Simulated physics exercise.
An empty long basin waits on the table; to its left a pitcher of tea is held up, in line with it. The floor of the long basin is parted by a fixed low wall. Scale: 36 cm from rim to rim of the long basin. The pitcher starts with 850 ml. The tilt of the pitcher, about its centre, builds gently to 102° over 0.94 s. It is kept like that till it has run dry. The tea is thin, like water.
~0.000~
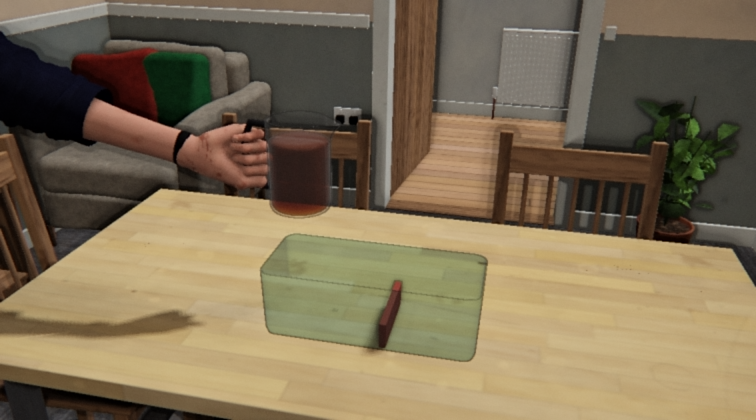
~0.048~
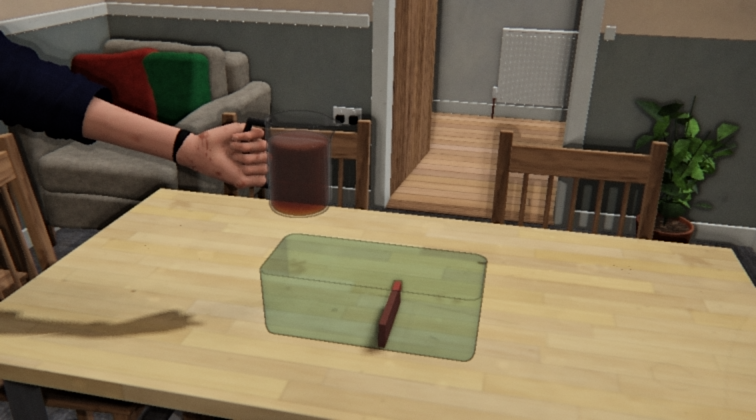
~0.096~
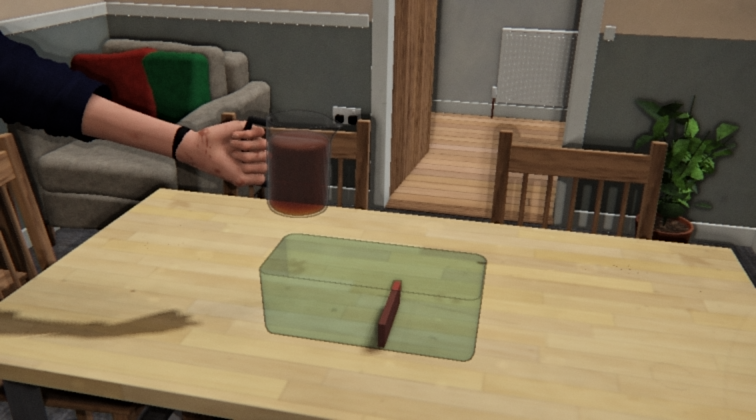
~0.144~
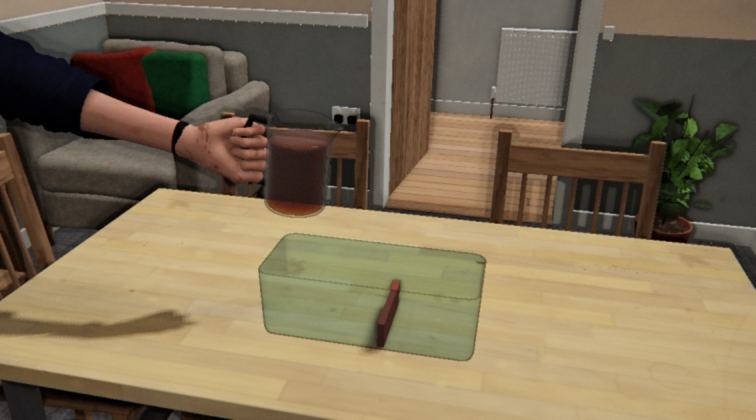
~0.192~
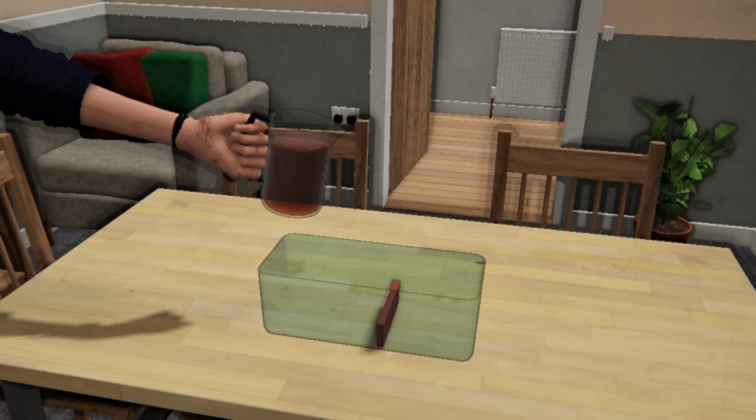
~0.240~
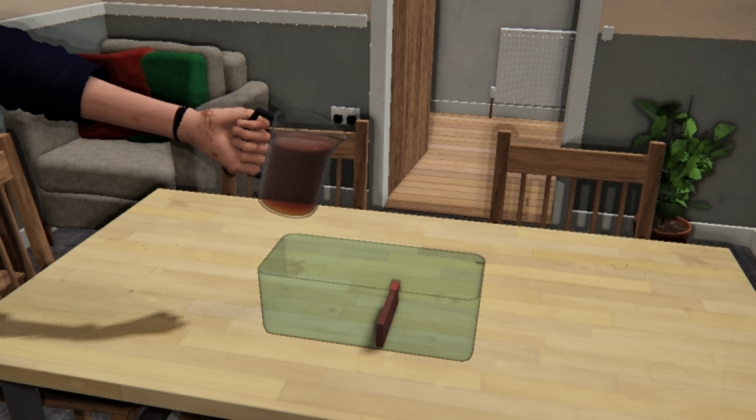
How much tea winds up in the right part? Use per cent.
Roughly 63 per cent is past the wall.
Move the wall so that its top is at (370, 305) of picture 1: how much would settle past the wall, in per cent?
In that case some 90 per cent.
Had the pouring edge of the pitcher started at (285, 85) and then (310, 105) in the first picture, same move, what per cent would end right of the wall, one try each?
In turn about 10 and 5 per cent.
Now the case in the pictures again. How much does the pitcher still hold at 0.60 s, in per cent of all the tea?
Some 88 per cent.
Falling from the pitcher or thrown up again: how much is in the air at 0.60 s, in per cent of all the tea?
Near 12 in a hundred.
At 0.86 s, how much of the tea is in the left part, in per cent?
Some 8 per cent.
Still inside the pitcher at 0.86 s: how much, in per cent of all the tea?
About 42 per cent.
After 0.60 s the tilt is 72° and 88 per cent is still to pour, 1 is left of the wall and 0 right of it.
After 0.86 s the tilt is 100° and 42 per cent is still to pour, 8 is left of the wall and 27 right of it.
After 1.14 s the tilt is 102° and 9 per cent is still to pour, 23 is left of the wall and 60 right of it.
After 1.44 s the tilt is 102° and 1 per cent is still to pour, 34 is left of the wall and 62 right of it.
In the end 36 per cent lies left of the wall, 63 right of it and 1 outside.
